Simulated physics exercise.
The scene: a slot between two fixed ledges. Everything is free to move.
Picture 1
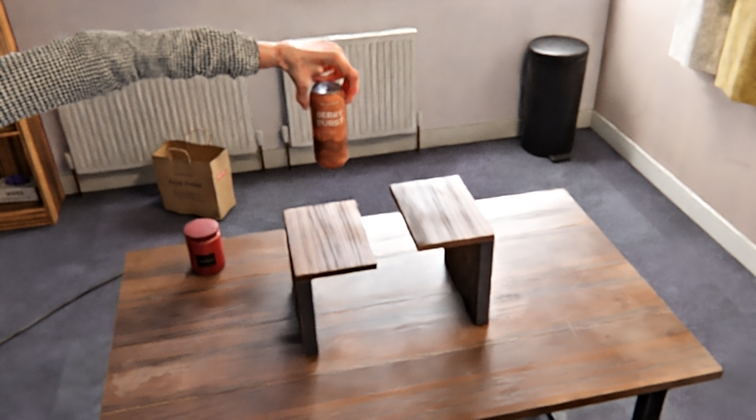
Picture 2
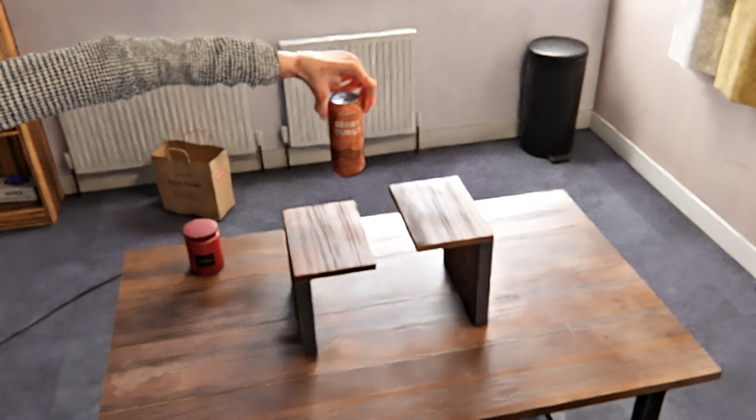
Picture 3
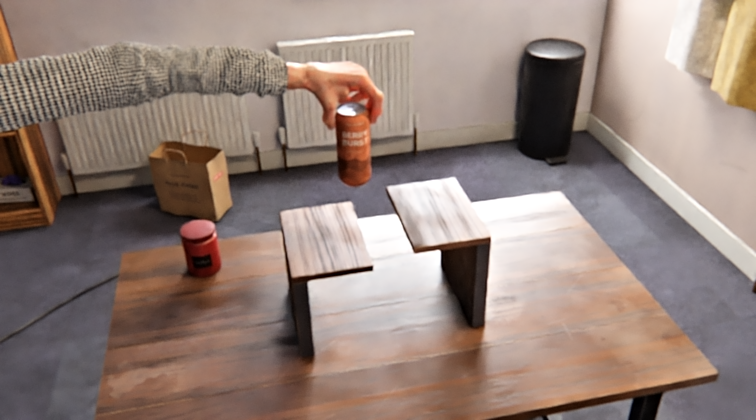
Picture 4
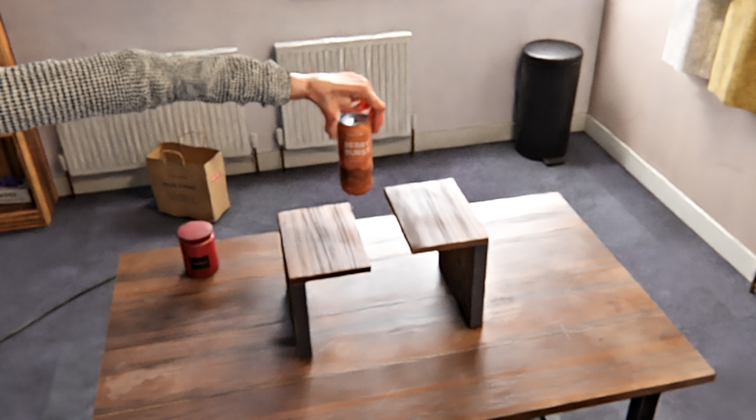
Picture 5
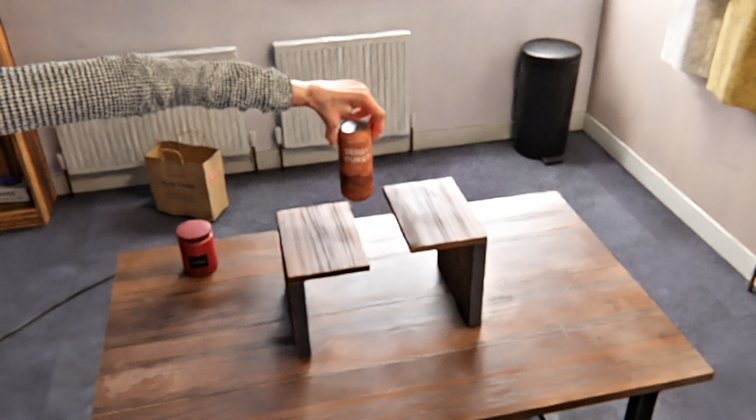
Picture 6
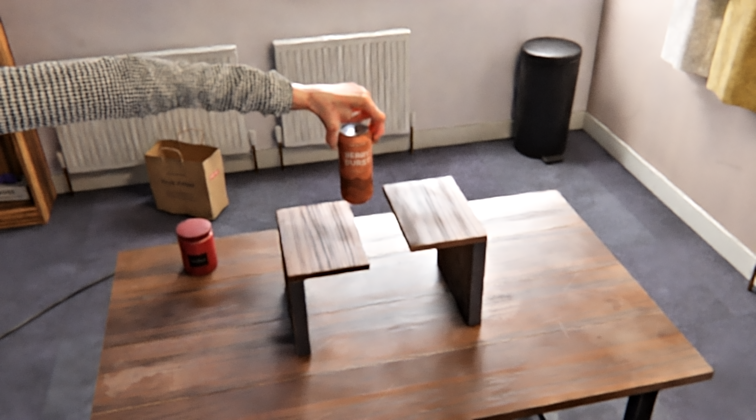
The clip shows a hand in a grey knitted sleeve holding an orange can above two small wooden stands on a table, moving it slightly right and downward, then keeping it nearly still, while a red jar sits to the left.
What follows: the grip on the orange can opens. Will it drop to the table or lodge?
Outcome: The can is caught.
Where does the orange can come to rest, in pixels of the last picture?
At about (386, 205).
Then, 0.20 s later than the last frame, orange can moved about its own width near (357, 186).
Then, 0.30 s later than the last frame, orange can moved about its own width near (358, 198).
Then, 0.60 s later than the last frame, orange can tilted by 46° near (385, 205).
When it is over, lying over on the stand or table, orange can; red jar as before. End places, in pixels of the last picture, orange can near (386, 205). The can lodges.
